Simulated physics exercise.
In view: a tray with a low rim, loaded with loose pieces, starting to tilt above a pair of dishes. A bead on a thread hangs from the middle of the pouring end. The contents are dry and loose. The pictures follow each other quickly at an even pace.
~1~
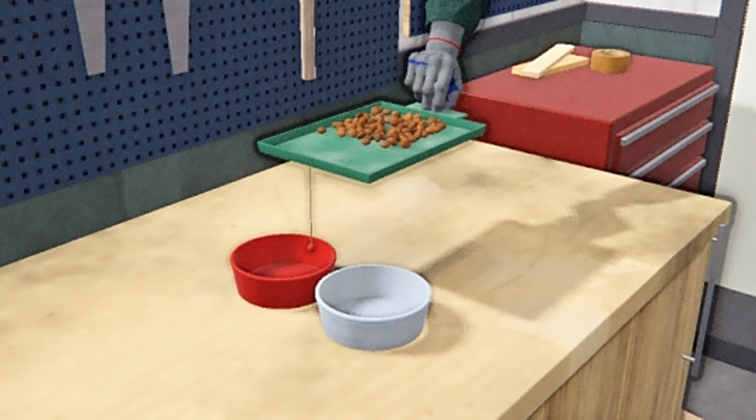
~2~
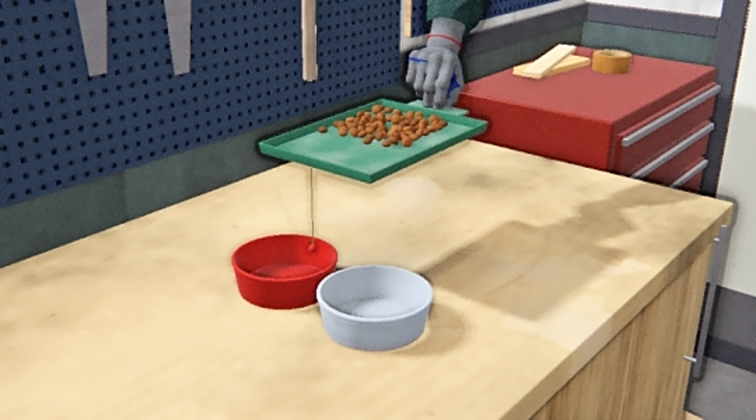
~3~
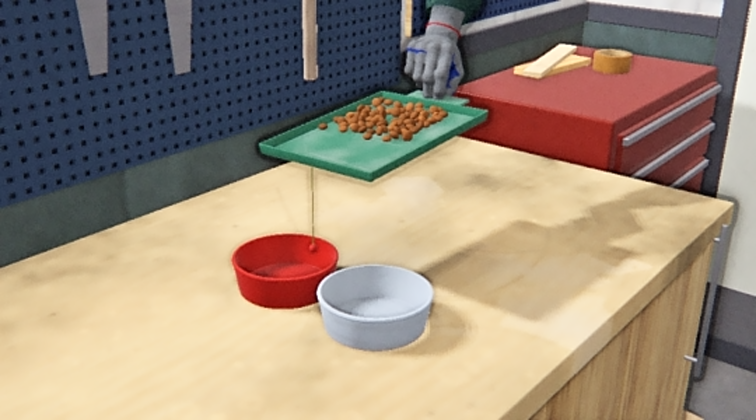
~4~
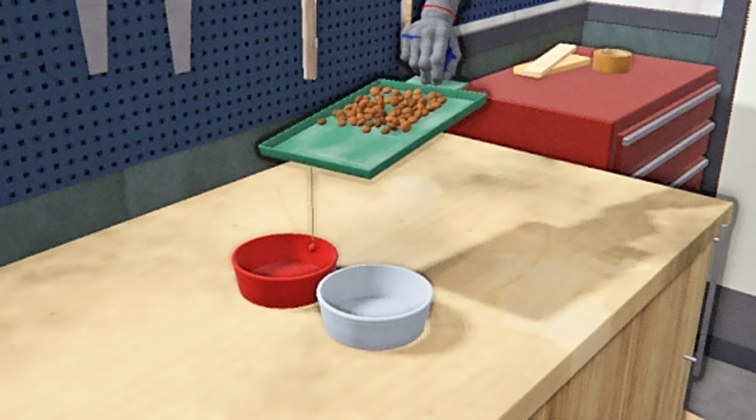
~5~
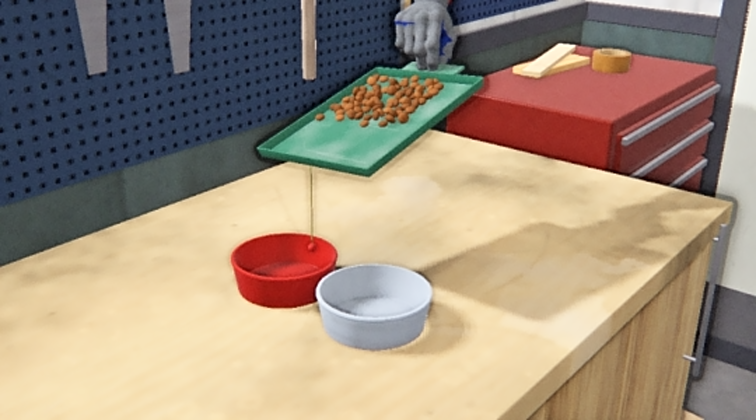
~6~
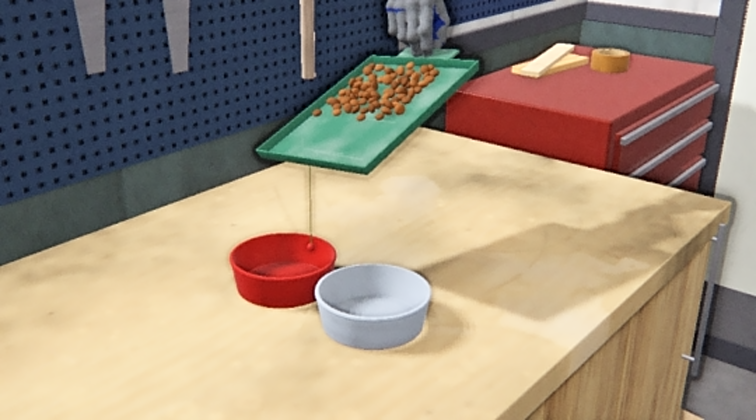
On a wooden workbench, a gloved hand raising the far end of a green tray of brown pieces above red and pale dishes.
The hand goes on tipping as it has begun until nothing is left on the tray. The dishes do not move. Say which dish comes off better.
The left one ends fuller.
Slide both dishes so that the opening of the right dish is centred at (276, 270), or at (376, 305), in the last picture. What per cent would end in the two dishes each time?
The first gives 70 %, the second 50 %.
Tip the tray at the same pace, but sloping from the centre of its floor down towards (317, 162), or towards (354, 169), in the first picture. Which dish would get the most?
In turn: Left; the right-hand dish.
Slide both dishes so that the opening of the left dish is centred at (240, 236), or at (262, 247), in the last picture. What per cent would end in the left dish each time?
About 60 and 90 per cent.
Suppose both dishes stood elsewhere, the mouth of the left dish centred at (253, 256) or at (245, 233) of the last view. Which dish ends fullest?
First the dish on the left, then the left one.
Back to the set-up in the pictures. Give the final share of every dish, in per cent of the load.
For the left dish some 70 %, for the right dish some 0 %.
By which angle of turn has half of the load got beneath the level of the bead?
At some 85 degrees.
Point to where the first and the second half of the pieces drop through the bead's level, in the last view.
Around (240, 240) and then (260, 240).
Just after the last frame, tray tipped steeply; the larger part on the tray; about a tenth in the air.
A moment on, tray tipped past a quarter turn; about a tenth on the tray; roughly half in the left dish; roughly a third outside both; about a tenth in the air.
Further on, tray tipped past a quarter turn; roughly two thirds in the left dish; roughly a third outside both.
When it is over, tray tipped past a quarter turn; not one in the right dish; roughly two thirds in the left dish; roughly a third outside both.
